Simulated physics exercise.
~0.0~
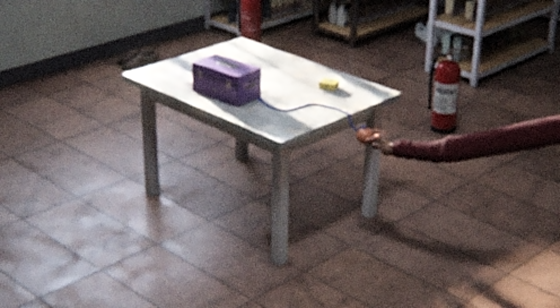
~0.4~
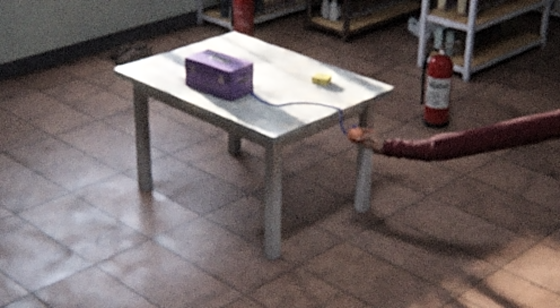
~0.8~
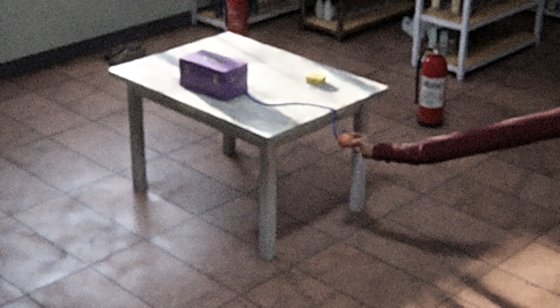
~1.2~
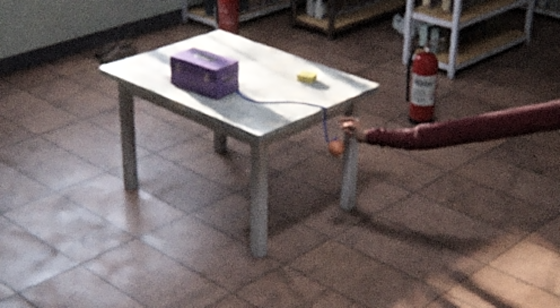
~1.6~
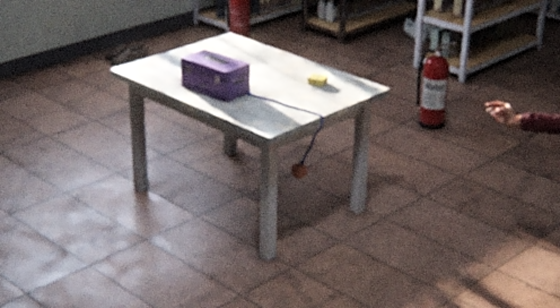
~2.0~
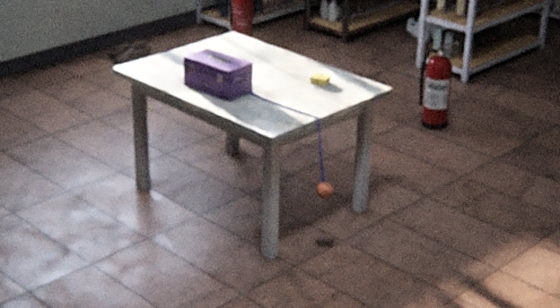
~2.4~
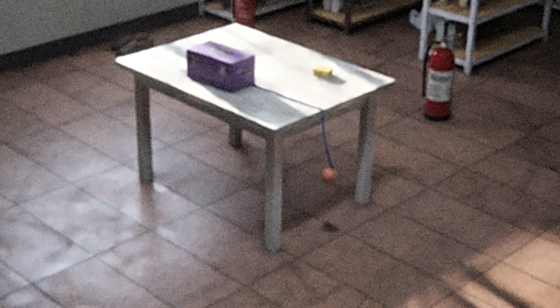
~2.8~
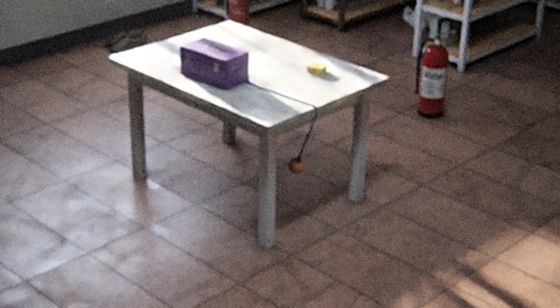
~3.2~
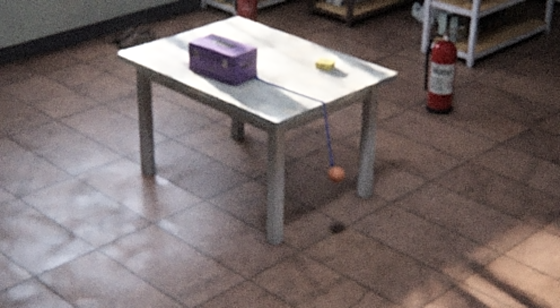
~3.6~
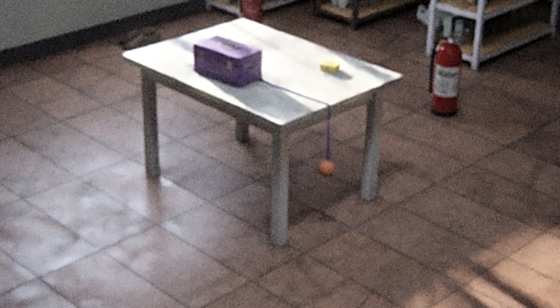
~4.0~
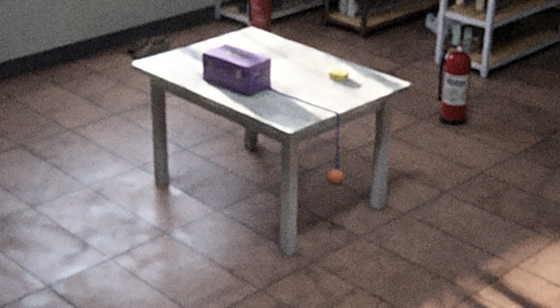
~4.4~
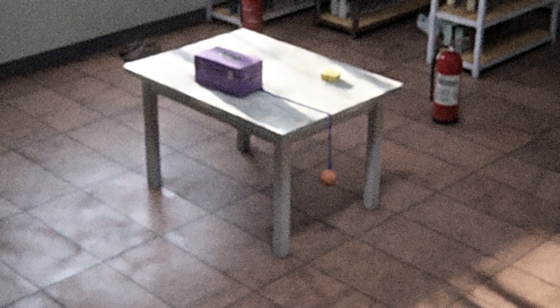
Orange on a cord lowered past a white table's edge by a hand, then released, swinging and dangling above the tiled floor.
